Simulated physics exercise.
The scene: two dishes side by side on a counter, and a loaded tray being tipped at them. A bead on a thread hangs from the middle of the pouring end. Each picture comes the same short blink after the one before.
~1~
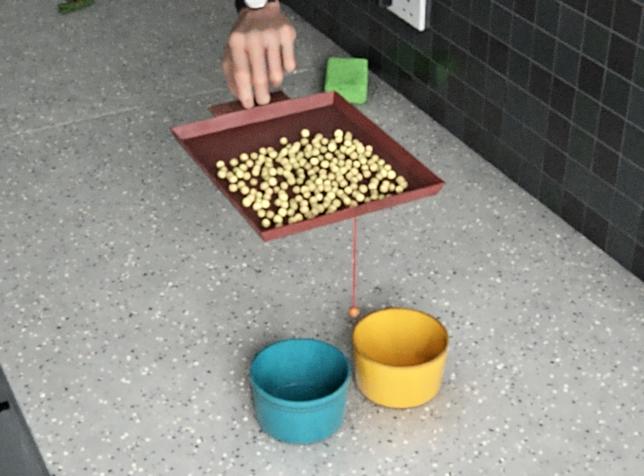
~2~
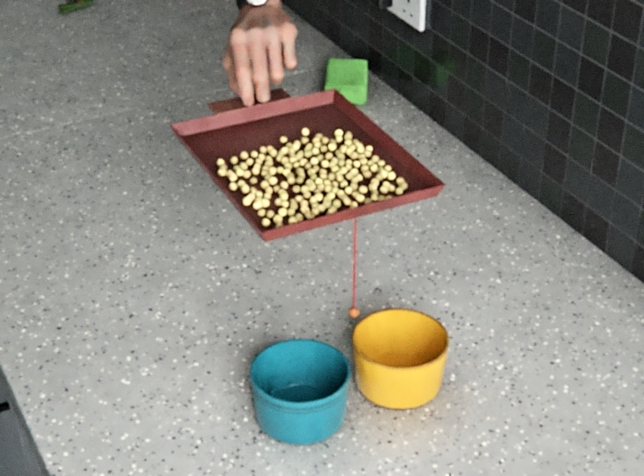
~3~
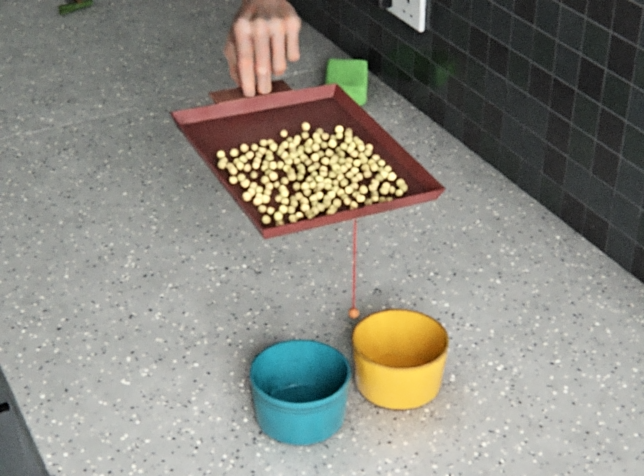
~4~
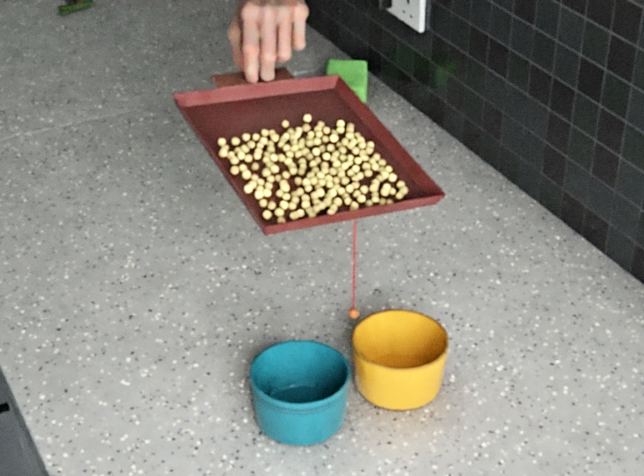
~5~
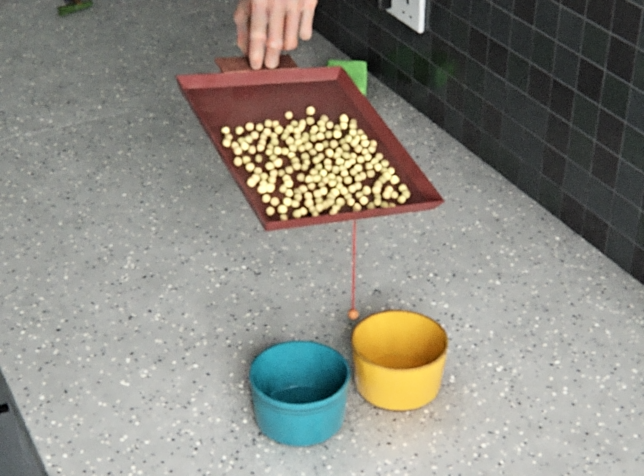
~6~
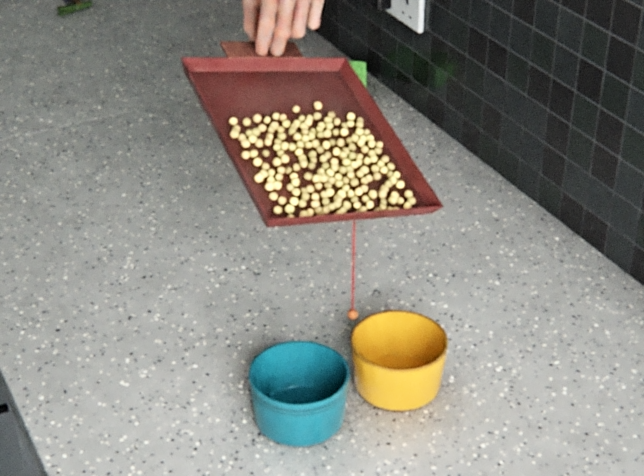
A hand tilted a dark red tray of soya beans, raising its back edge and dipping the front right corner, and the beans shifted forward above a teal dish and a yellow one.
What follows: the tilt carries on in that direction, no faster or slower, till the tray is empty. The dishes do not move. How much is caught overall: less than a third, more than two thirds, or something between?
They take less than a third between them.
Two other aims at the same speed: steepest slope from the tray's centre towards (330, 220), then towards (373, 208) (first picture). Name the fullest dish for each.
The first try: The left dish. The second: The right dish.
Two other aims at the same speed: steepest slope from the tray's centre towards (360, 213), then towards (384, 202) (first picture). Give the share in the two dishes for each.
Near 80 % and 50 %.
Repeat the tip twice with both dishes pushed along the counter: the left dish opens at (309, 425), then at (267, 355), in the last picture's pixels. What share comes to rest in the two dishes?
Near 0 % and 10 %.
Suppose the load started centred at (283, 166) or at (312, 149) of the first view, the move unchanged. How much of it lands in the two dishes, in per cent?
First some 20, then 20 per cent.
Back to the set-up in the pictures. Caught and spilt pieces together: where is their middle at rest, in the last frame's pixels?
Near (444, 345).
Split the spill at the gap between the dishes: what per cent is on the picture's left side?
About 10 per cent.
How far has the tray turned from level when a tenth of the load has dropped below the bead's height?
Near 65 degrees.
Soon, tray tipped steeply; about two thirds on the tray; a stray few in the right dish; a small part outside both; about a quarter in the air.
A while on, tray tipped past a quarter turn; about a quarter in the right dish; most outside both; a stray few in the air.
Towards the end, tray tipped past a quarter turn; about a quarter in the right dish; most outside both.
Finally, tray tipped past a quarter turn; none in the left dish; about a quarter in the right dish; most outside both.
